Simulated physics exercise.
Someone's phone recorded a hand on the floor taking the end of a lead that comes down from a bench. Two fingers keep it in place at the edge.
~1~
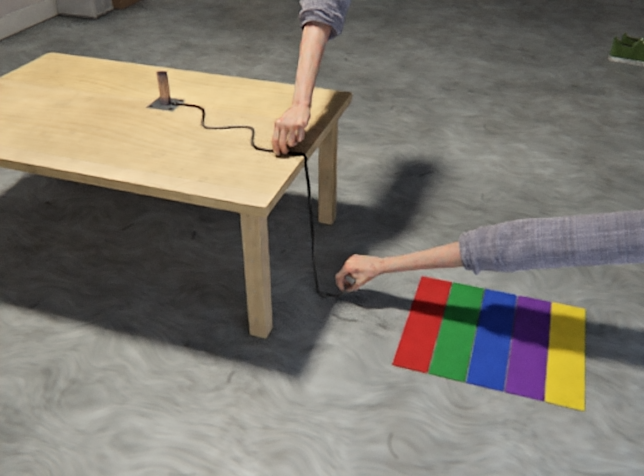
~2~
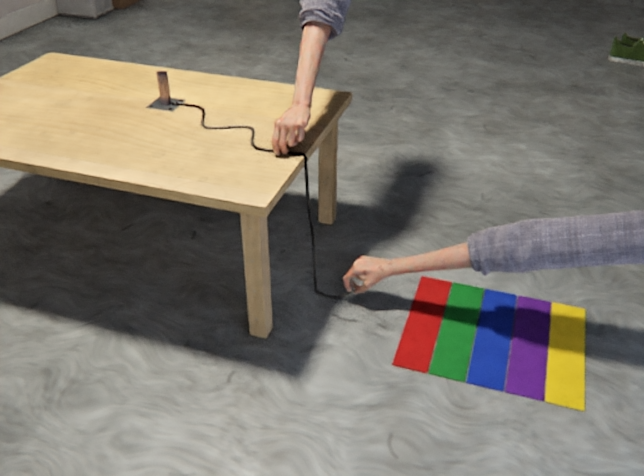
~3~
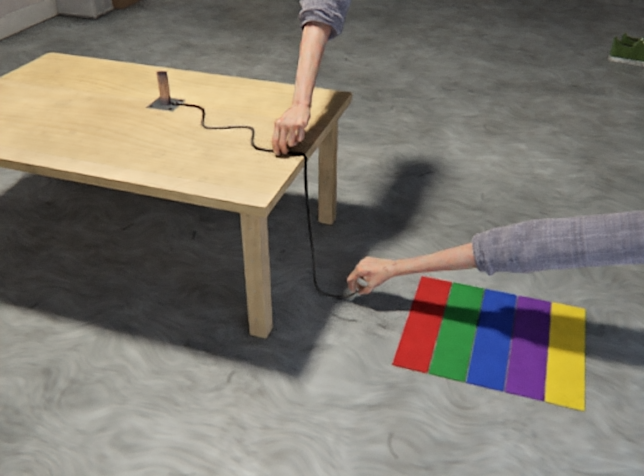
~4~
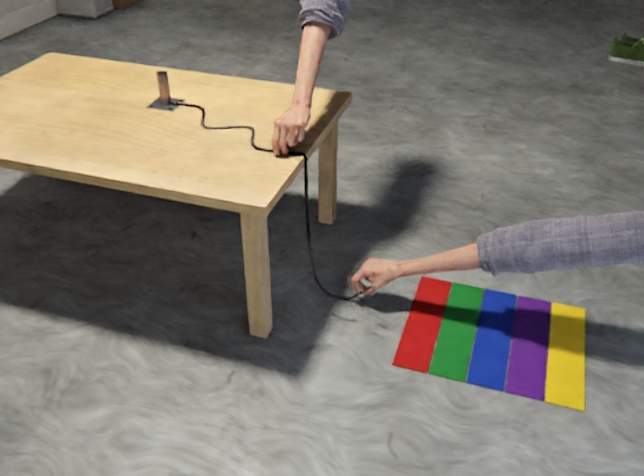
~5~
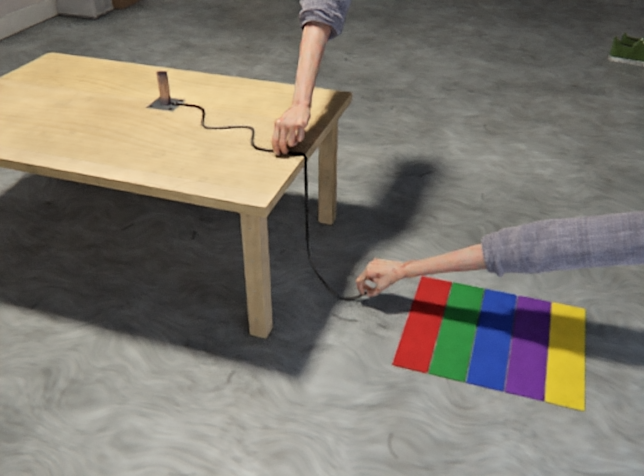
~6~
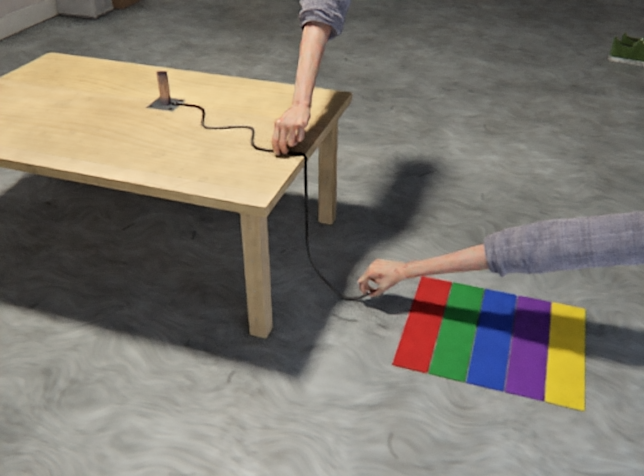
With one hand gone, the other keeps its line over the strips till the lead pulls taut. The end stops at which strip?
At the blue strip.
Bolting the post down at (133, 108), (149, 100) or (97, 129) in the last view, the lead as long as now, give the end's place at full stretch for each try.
The spots are near (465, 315), (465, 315) and (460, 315).
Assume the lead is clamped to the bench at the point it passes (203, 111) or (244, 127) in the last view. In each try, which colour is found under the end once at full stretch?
One at a time: Blue and green.
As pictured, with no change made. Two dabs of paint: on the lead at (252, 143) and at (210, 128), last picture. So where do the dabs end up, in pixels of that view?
(296, 143), then (235, 125).
Soon after, end near (431, 307); over red.
After that, end near (473, 316); over green.
At the stop, end near (498, 321); over blue. Over blue.
